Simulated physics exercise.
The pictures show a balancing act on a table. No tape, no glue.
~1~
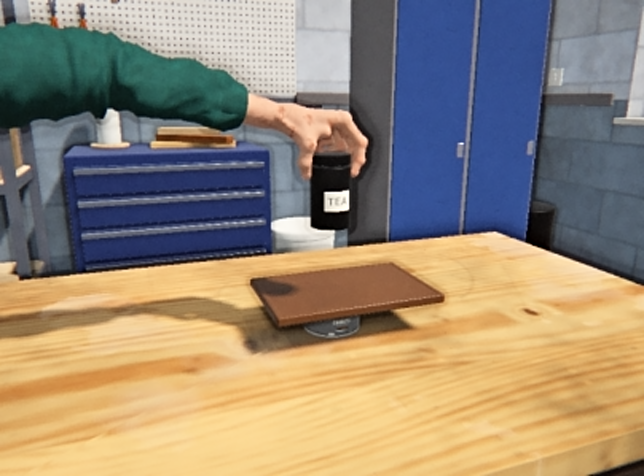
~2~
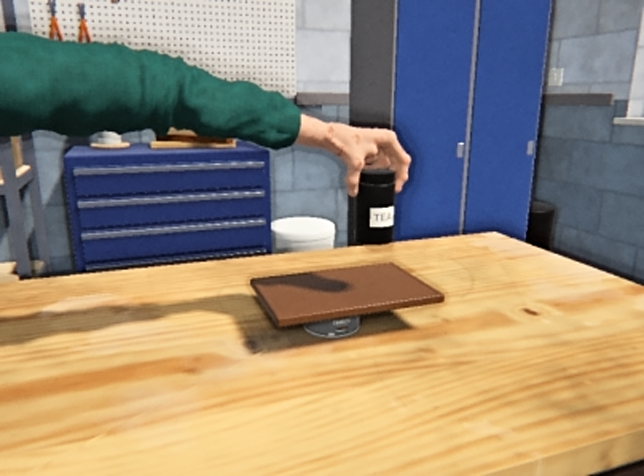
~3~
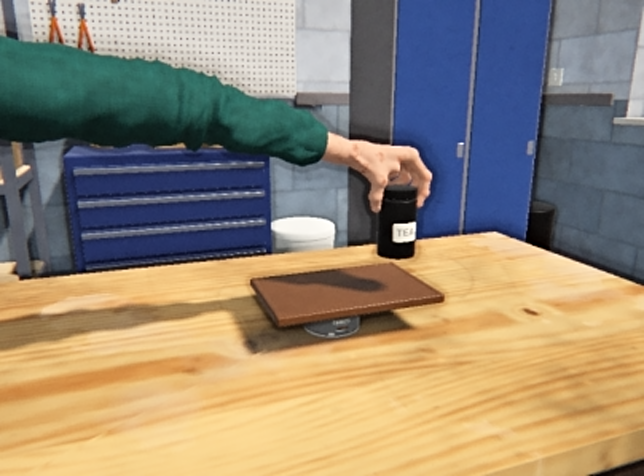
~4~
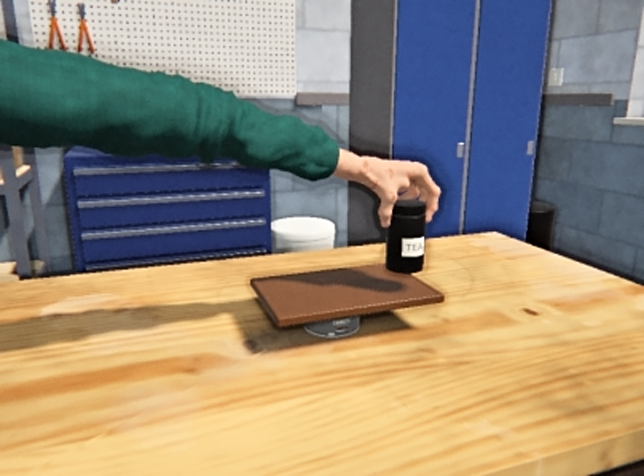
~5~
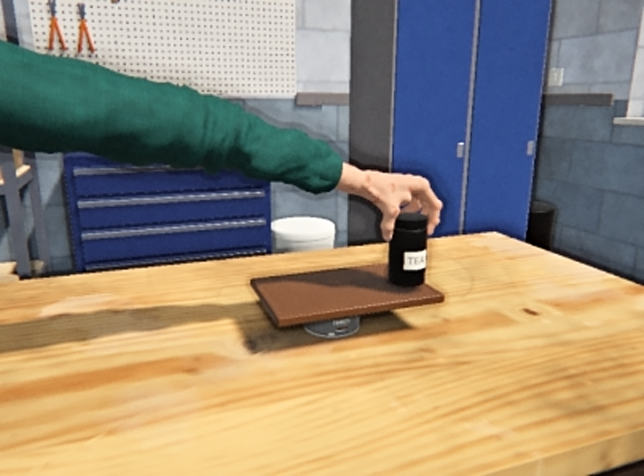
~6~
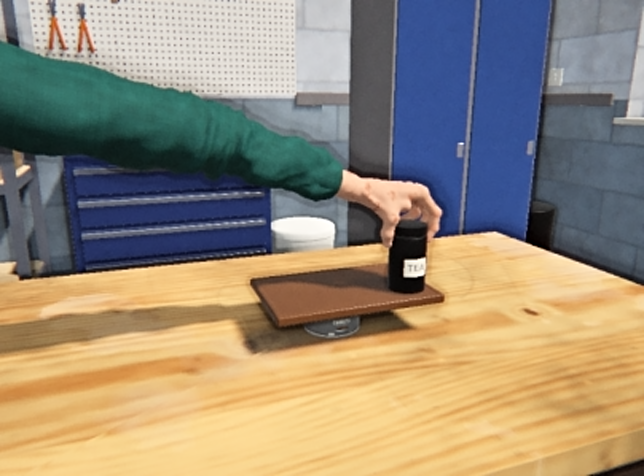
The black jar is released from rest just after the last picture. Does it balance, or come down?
In the end the stack loses its balance.
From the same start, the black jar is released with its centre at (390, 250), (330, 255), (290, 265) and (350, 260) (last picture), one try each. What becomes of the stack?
First try: It gives way; second try: It holds; third try: It keeps its balance; fourth try: It keeps its balance.
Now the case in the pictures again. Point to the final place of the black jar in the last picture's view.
Around (479, 305).
Then, 0.30 s past the last view, black jar now fallen; brown lid rocked 27° from its first pose.
Then, 0.40 s past the last view, brown lid rocked 29° from its first pose.
Then, 0.50 s past the last view, brown lid rocked 20° from its first pose.
Then, 0.90 s past the last view, brown lid rocked 3° from its first pose.
Finally, fallen, black jar; the other 2 still in place. Final places as the last picture's camera would see them, black jar near (479, 305). The stack comes apart.
